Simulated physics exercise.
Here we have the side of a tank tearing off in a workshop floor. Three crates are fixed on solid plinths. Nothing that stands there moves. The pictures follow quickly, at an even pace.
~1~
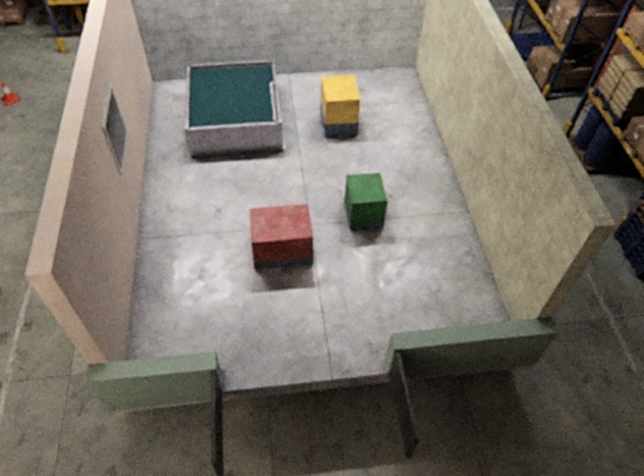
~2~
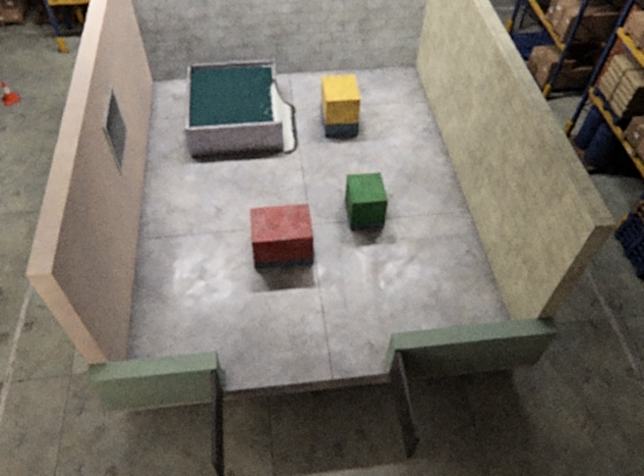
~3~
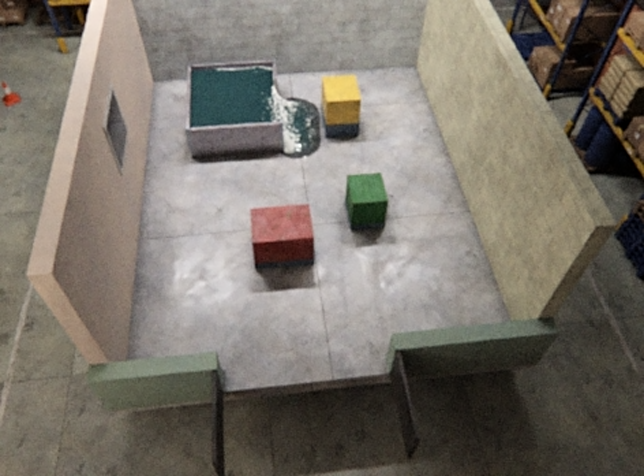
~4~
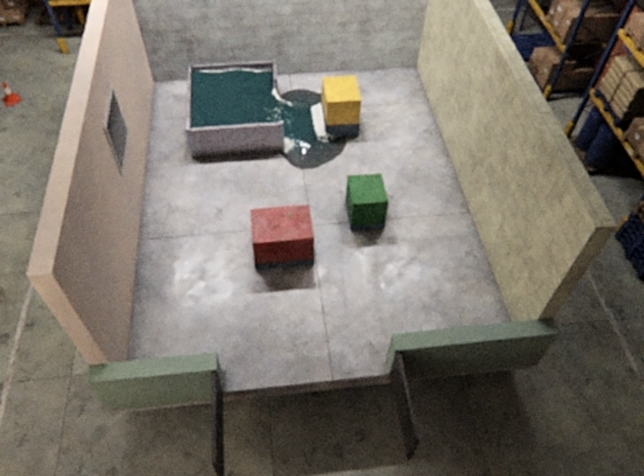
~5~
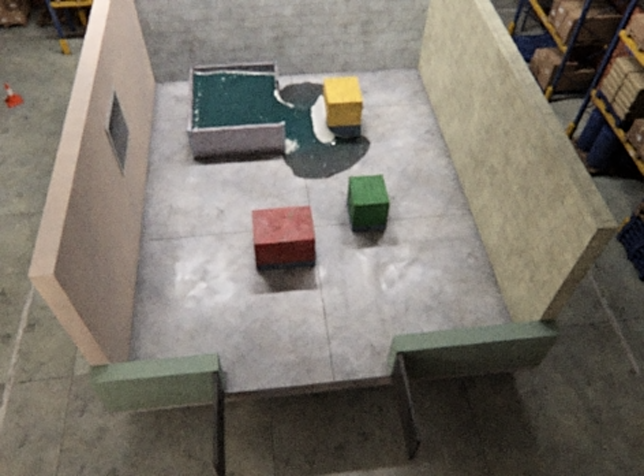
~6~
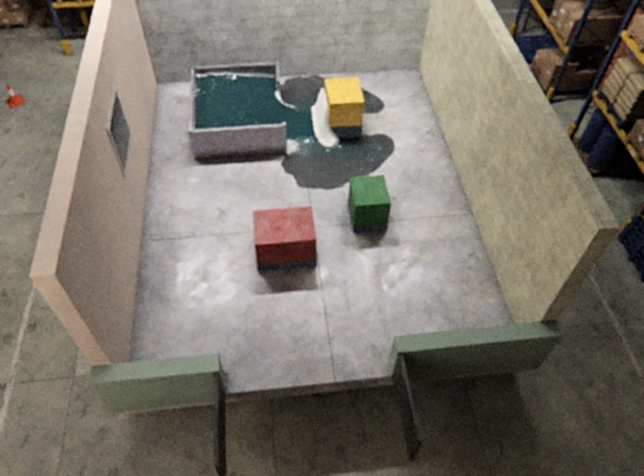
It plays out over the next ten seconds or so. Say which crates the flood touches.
One by one: The yellow crate is soaked; the red crate keeps dry; the green crate is soaked.
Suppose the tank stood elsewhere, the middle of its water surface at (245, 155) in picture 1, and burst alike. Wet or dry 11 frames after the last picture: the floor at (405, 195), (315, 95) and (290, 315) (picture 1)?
As listed: Under water, not flooded, awash.
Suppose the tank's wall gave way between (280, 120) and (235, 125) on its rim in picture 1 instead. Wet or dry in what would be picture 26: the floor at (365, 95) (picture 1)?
Verdict: Dry.
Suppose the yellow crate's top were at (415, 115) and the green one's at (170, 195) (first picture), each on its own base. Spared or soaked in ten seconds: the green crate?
One by one: Green crate escapes it.
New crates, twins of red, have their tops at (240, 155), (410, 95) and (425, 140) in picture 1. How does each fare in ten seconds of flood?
As listed: Remains dry, is soaked, ends up wet.
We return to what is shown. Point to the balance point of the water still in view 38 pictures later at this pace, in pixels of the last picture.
At about (332, 169).
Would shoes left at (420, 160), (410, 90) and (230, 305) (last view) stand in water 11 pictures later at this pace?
As listed: Wet, wet, no water.
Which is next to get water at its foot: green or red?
First comes the green crate.
A moment on, water covers 25 % of the floor; the yellow crate water round its plinth, the red crate not reached, the green crate water round its plinth.
Next, water covers 40 % of the floor; the yellow crate water round its plinth, the red crate water round its plinth, the green crate water round its plinth.
Then, water covers 60 % of the floor; the yellow crate water round its plinth, the red crate water round its plinth, the green crate water round its plinth.
Later, water covers 70 % of the floor; the yellow crate water round its plinth, the red crate water round its plinth, the green crate water round its plinth.
In the end, water covers 95 % of the floor; the yellow crate was topped, the red crate stayed above the water, the green crate was topped.
